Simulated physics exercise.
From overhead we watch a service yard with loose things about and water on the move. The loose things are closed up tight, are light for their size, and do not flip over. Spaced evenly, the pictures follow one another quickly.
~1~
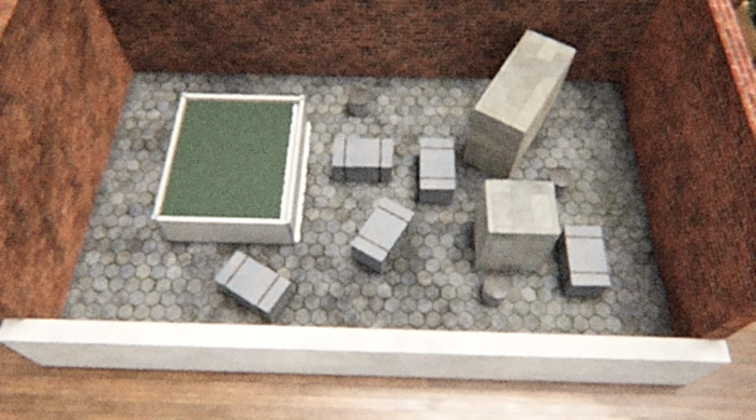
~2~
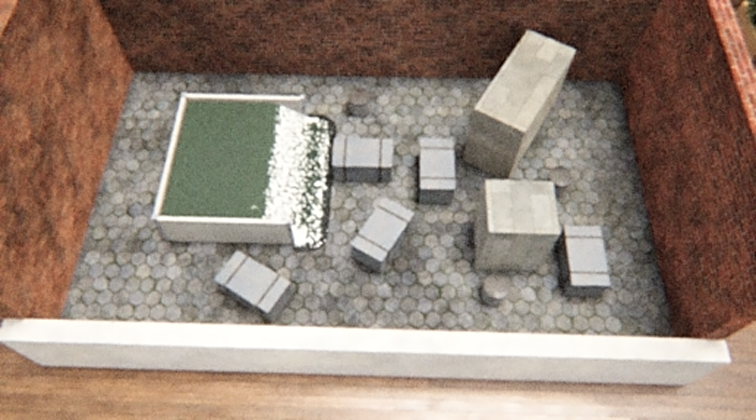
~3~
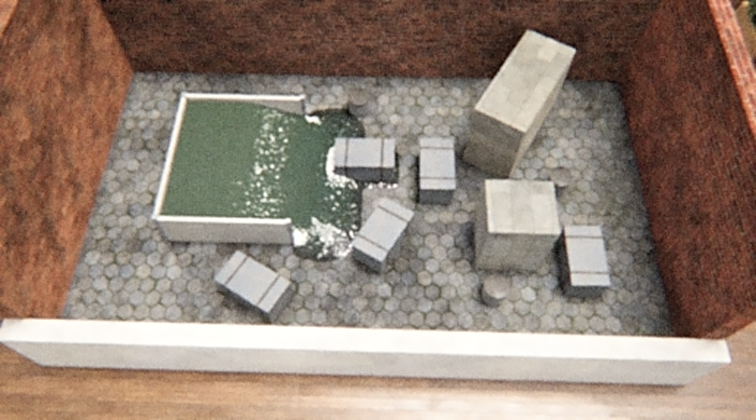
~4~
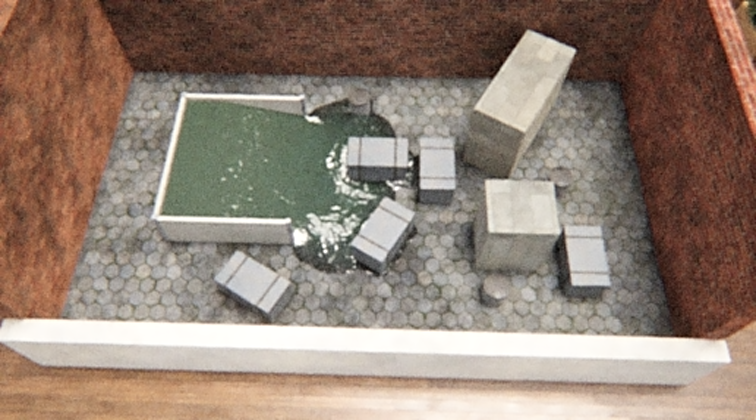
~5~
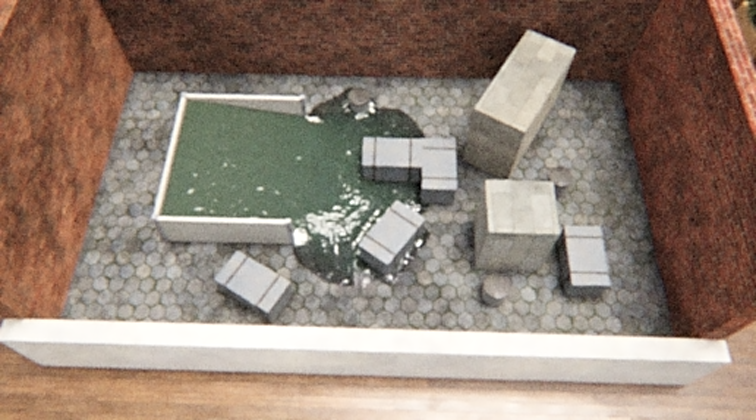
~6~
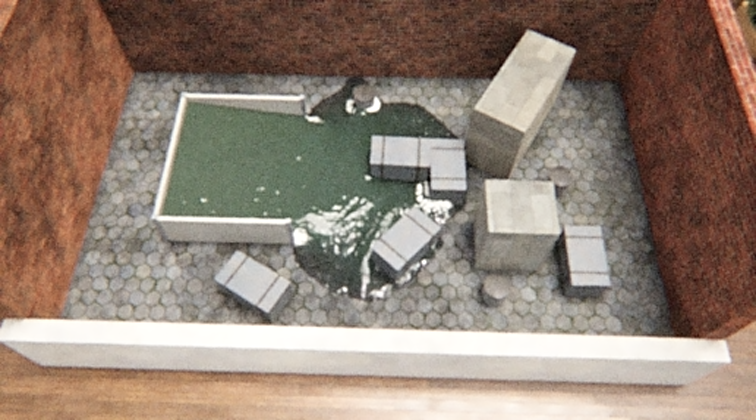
Walled paved yard with green water spilling rightward from an open-sided white tank, spreading among grey trunks and pushing several rightward.
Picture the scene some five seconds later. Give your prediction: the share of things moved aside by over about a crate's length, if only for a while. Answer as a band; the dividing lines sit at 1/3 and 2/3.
2/3 or more.
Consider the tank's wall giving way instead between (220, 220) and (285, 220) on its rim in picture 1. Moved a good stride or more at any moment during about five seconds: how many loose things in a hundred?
Estimate: Roughly 40 per cent.
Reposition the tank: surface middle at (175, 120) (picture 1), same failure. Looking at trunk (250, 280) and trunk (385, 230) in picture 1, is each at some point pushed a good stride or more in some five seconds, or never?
Fell short, travelled that far.
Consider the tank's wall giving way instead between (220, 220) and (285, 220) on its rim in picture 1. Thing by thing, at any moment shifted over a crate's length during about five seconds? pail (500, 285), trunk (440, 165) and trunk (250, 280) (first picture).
Outcome by item - displaced that far / short of that distance / displaced that far.
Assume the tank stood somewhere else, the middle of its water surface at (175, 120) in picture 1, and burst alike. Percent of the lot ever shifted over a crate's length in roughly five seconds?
That comes out at some 80 %.
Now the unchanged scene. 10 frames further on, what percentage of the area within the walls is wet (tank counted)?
About 55 in a hundred.
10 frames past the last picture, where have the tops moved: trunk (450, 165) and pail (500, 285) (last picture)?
Roughly (543, 182) and (547, 304).
A moment on, 3 of 8 are well off their spots; 1 afloat.
Next, 6 of 8 are well off their spots; 3 afloat.
Later, 6 of 8 are well off their spots; 6 afloat.
In the end, 7 of 8 are well off their spots, and 7 have been at some point; 7 afloat.
